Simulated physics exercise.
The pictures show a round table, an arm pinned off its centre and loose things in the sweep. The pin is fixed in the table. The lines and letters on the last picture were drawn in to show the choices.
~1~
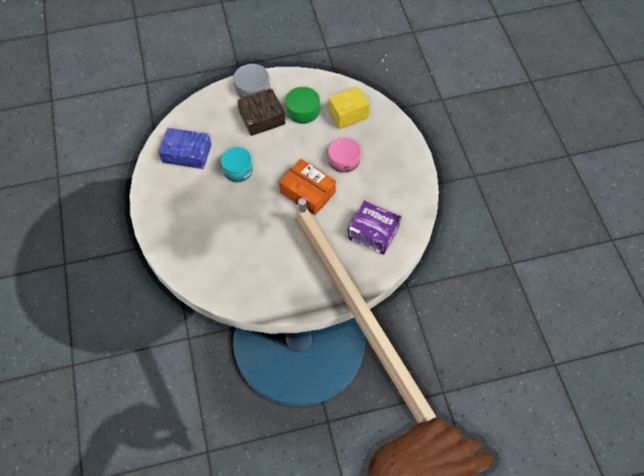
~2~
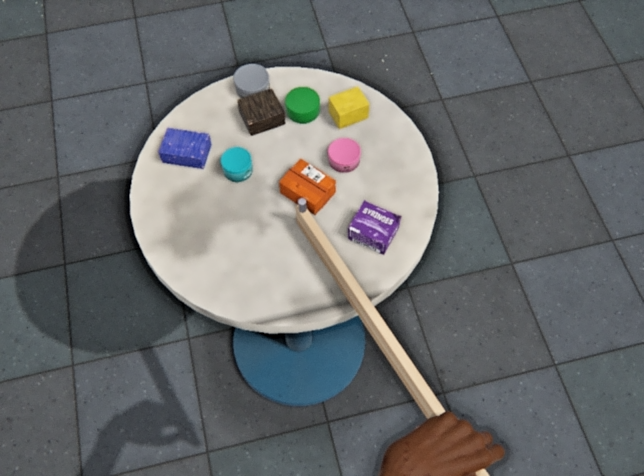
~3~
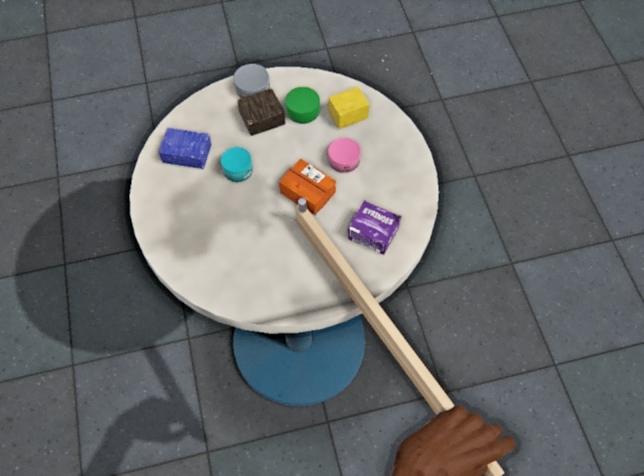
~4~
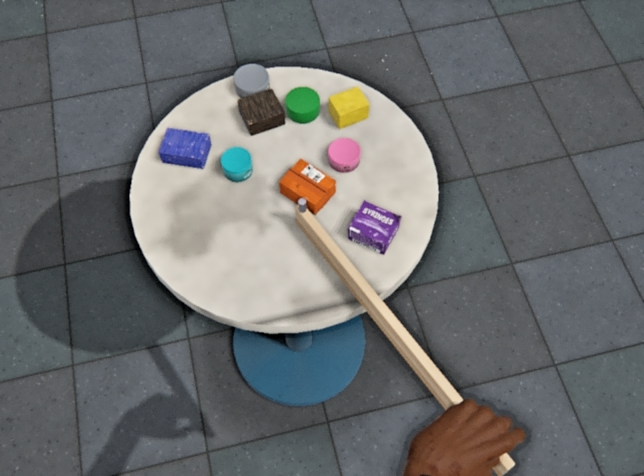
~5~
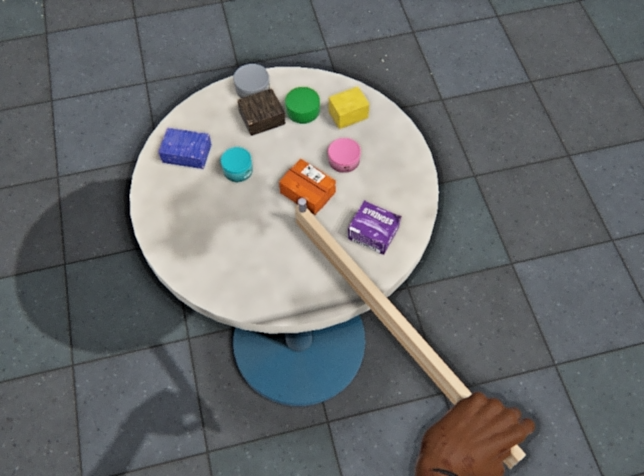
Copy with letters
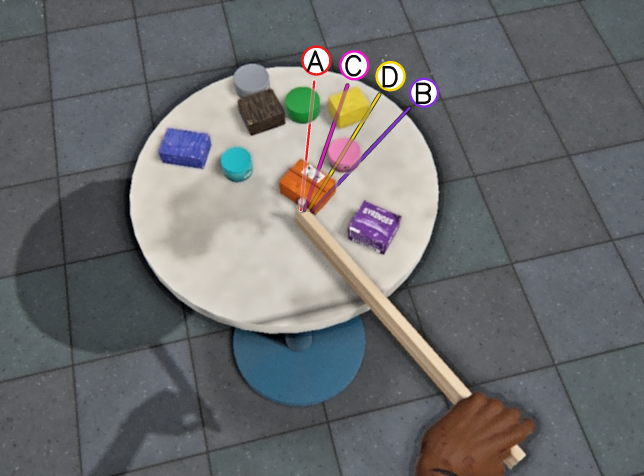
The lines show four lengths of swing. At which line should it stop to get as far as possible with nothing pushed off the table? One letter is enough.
A is the last safe line.
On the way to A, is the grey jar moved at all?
Yes.
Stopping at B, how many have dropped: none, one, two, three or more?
The count is none.
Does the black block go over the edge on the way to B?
No.
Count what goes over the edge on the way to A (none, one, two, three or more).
The count is none.
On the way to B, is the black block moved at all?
No.
On the copy, A at (308, 142); B at (363, 158); C at (327, 144); D at (345, 149).
On A. First, arm (406, 214); purple box (375, 204); grey jar (252, 83).
Then, arm (371, 149); pink tub (323, 136); purple box (338, 162).
Finally, arm (311, 128); grey jar (239, 79); green pot (270, 88); nothing has fallen.
By contrast, B is safe but short; C is safe but short; D is safe but short.
